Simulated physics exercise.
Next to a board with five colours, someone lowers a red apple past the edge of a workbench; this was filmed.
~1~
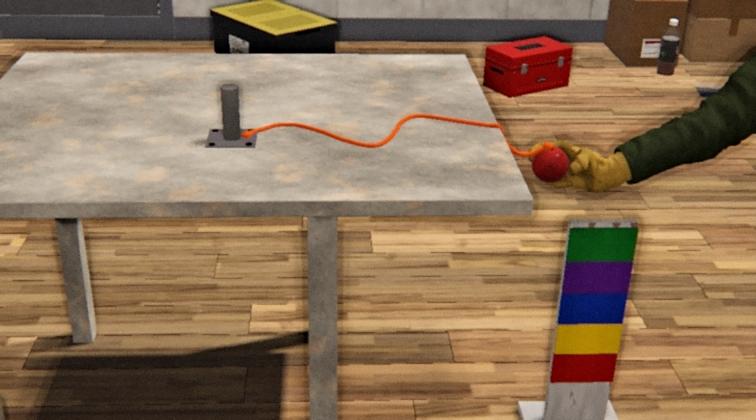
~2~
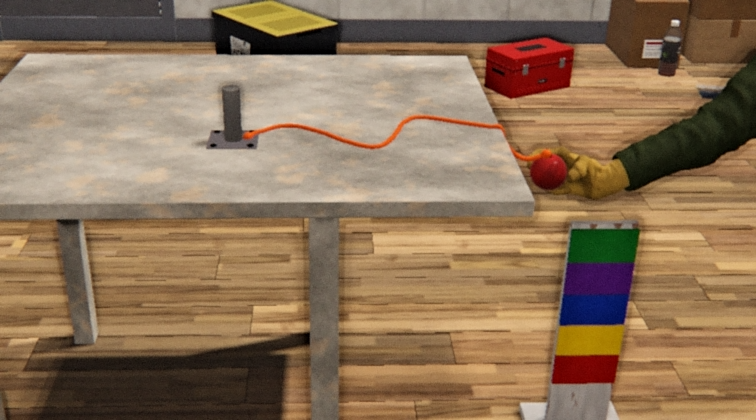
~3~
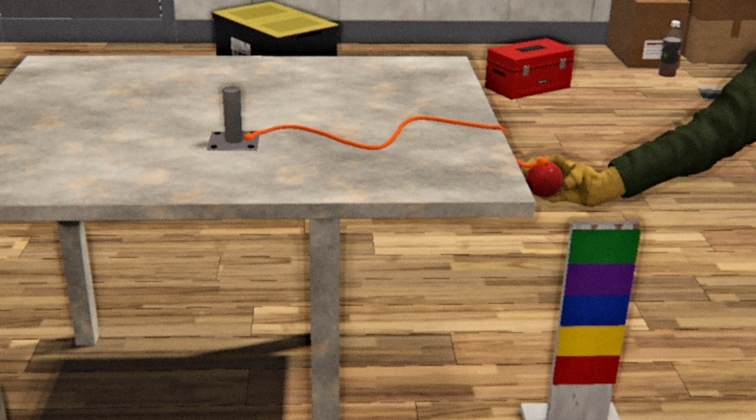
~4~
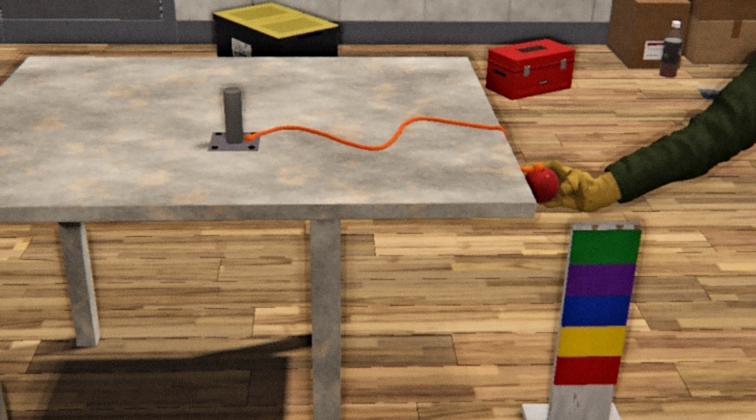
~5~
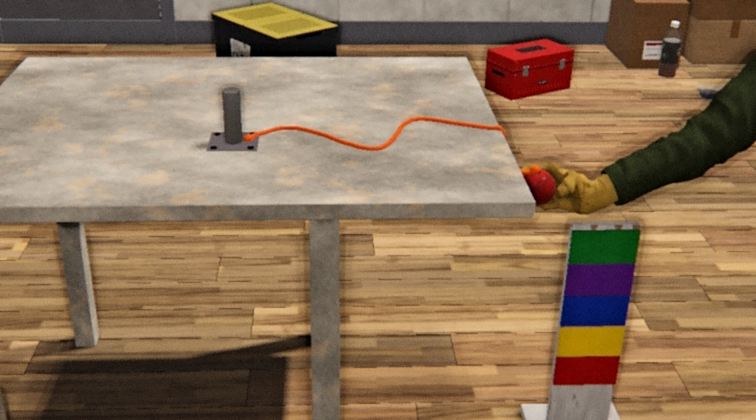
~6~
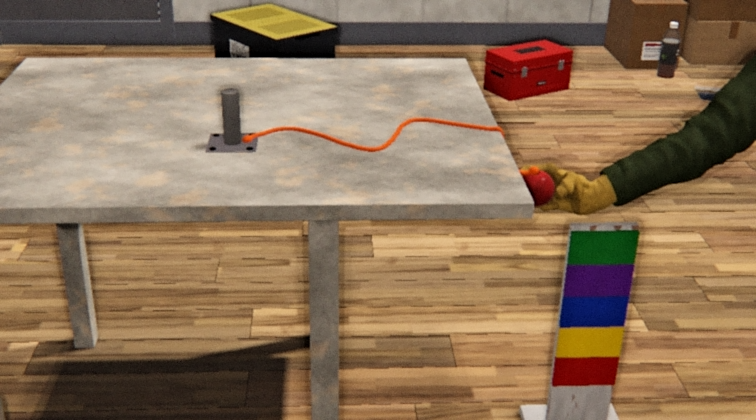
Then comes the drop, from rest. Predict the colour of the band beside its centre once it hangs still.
I would predict purple.
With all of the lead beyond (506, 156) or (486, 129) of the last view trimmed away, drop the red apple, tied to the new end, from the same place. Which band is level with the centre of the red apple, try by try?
In order, the results are green and higher than all five.
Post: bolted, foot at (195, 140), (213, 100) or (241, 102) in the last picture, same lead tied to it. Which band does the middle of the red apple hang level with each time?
Green, green, purple.
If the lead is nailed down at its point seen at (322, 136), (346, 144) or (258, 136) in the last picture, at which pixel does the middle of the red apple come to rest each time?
For the three tries you'd see (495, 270), (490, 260) and (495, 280).
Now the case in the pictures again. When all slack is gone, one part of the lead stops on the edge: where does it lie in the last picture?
Roughly (421, 120).
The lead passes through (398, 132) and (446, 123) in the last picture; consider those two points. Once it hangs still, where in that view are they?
You'll find the first mark at (459, 135) and the second mark at (501, 164).
Soon after, apple near (524, 271); level with purple.
Then, apple near (471, 283); level with purple.
Further on, apple near (502, 287); level with purple.
At rest, apple near (493, 288); level with purple. Its middle rests at the purple band.
